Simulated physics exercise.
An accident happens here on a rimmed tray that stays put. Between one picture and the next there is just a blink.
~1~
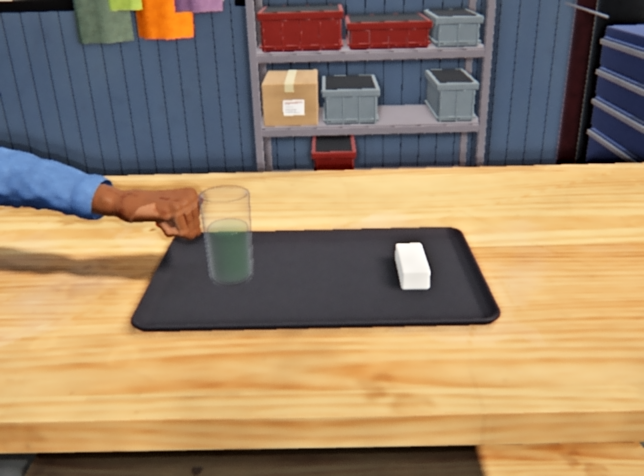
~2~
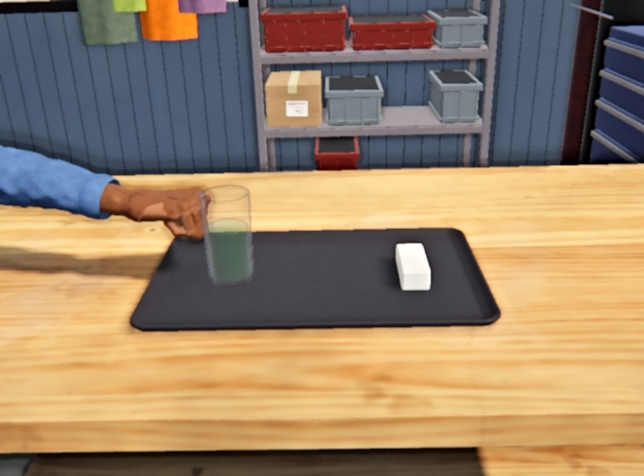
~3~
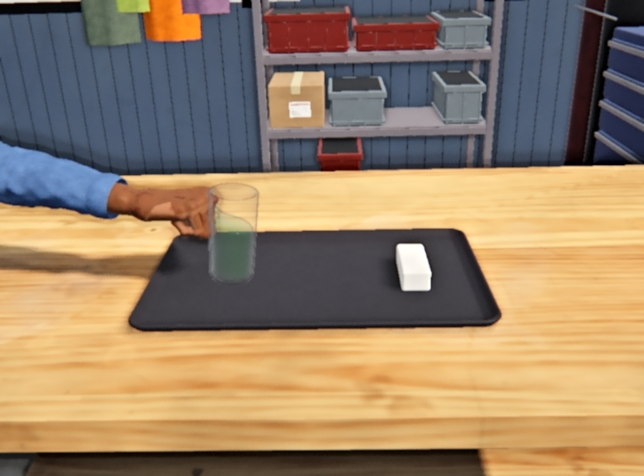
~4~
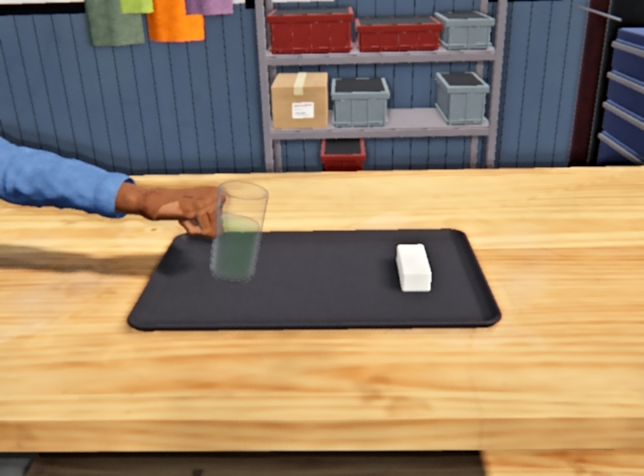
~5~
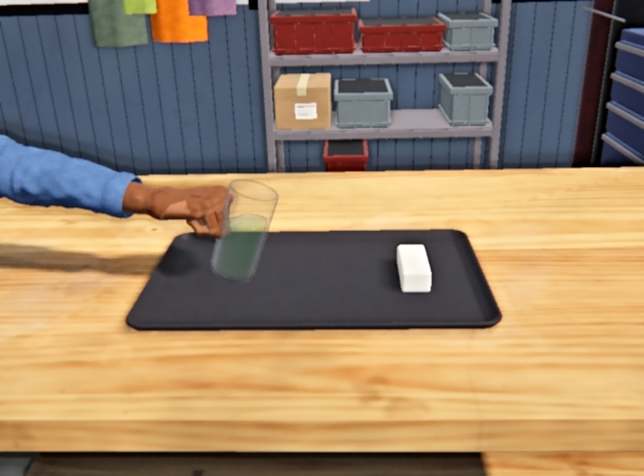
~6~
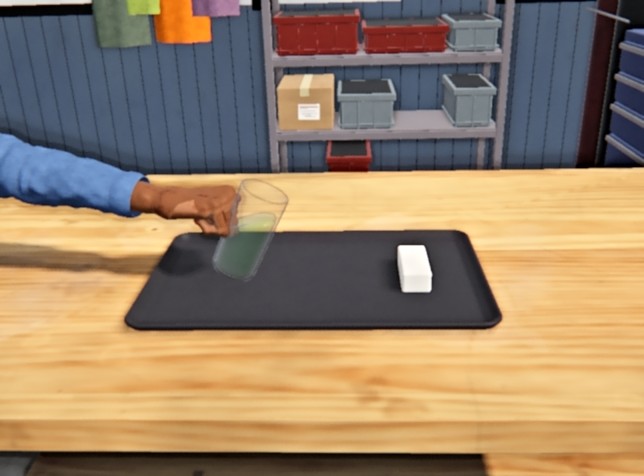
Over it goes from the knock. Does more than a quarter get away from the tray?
No, under a quarter gets away.
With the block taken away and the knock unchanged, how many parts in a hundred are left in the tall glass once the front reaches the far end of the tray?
About 65 per cent.
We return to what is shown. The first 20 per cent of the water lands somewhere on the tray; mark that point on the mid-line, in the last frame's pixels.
Impact centre, mid-line: Approx. (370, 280).
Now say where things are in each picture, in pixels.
The first frame shows tilt 0°; right rim (248, 194); surface from (207, 225) to (248, 224); the tray's far rim is at (478, 267); a block is fixed to the tray further along.
The second frame shows tilt 0°; right rim (248, 194); surface from (207, 224) to (248, 224).
The third frame shows tilt 6°; right rim (257, 195); surface from (214, 206) to (252, 226).
The fourth frame shows tilt 12°; right rim (267, 196); surface from (220, 203) to (260, 224).
The fifth frame shows tilt 18°; right rim (277, 198); surface from (223, 224) to (268, 218).
The sixth frame shows tilt 25°; right rim (287, 202); surface from (228, 225) to (277, 216).
A moment on, the tall glass is falling and 100 per cent is in the glass, 0 on the tray and 0 above or beyond its rim.
Next, the tall glass lies on its side and 88 per cent is in the glass, 3 on the tray and 8 above or beyond its rim.
Then the tall glass lies on its side and 51 per cent is in the glass, 28 on the tray and 21 above or beyond its rim.
Later the tall glass lies on its side and 27 per cent is in the glass, 62 on the tray and 10 above or beyond its rim.
Finally, 90 per cent is held by tray and glass, 10 is off the tray.
